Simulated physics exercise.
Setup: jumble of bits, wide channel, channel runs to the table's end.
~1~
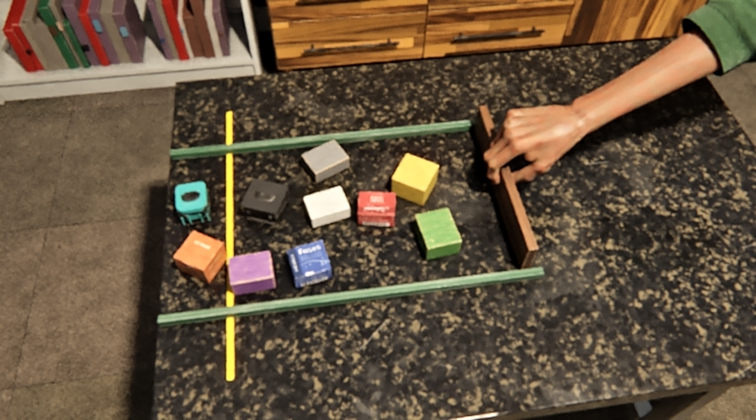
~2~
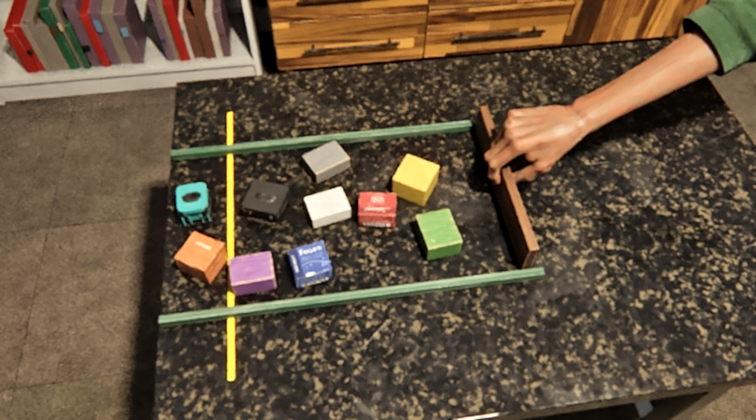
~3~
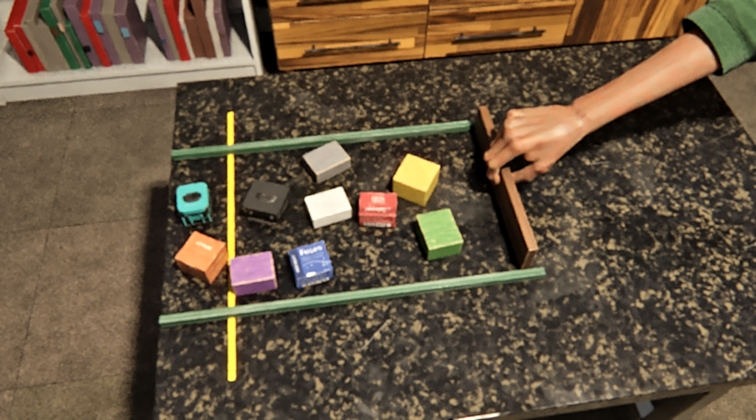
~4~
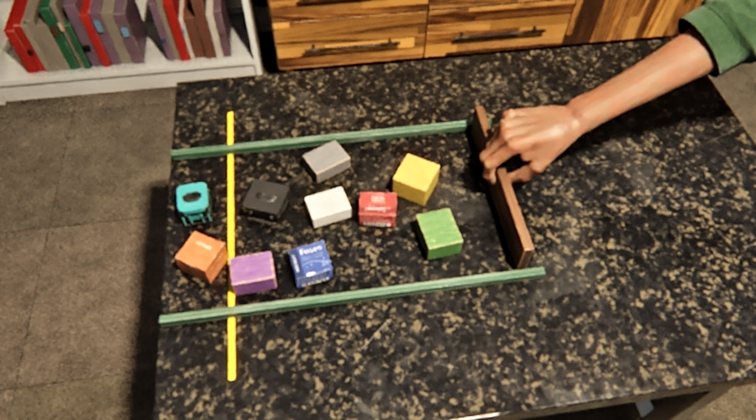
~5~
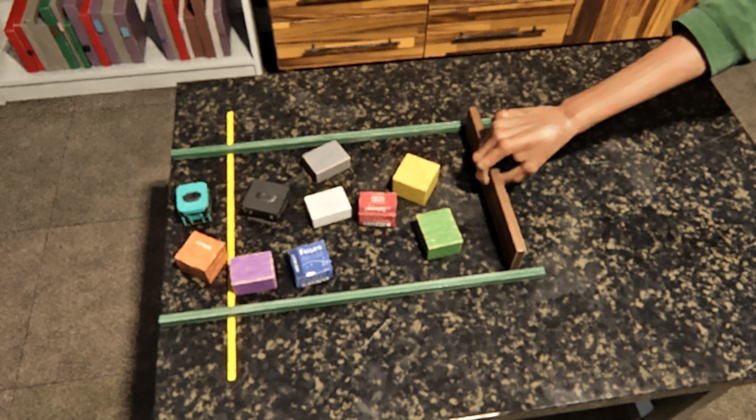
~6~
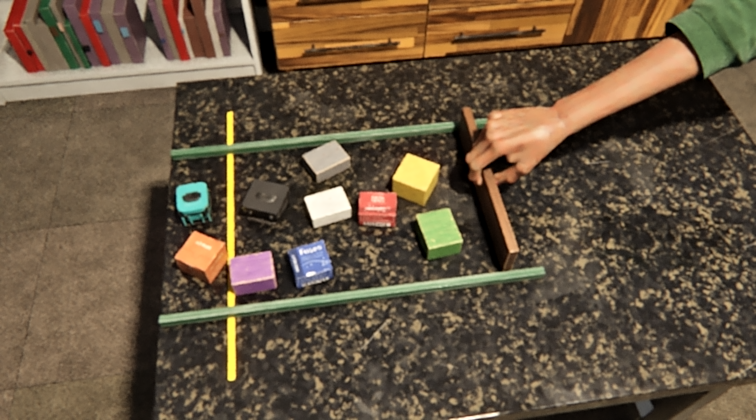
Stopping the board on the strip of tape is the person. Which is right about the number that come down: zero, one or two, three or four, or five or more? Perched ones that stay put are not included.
The right one is three or four.
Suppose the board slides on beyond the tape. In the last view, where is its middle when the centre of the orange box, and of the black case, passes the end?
Approx. (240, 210) for the first, approx. (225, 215) for the second.
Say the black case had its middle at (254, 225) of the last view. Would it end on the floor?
Placed like that, the black case ends up falling.
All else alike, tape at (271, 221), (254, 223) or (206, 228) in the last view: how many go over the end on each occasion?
In order: 0, 1 and 7.
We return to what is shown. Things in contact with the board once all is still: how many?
So the total is 3.
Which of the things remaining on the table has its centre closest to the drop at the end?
Black case ends nearest.
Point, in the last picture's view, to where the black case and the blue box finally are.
The first comes to rest at (172, 173), and the second at (171, 286).
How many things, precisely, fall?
Altogether the count is 3.
A little later, none off yet; turquoise case at rest near (195, 204); orange box at rest near (203, 257); purple block at rest near (253, 273).
Next, none off yet; turquoise case at rest near (190, 203); orange box shifted a little near (188, 255); purple block shifted about its own width near (218, 281).
When it is over, the number that fall off is three or four; down, purple block, orange box and turquoise case.
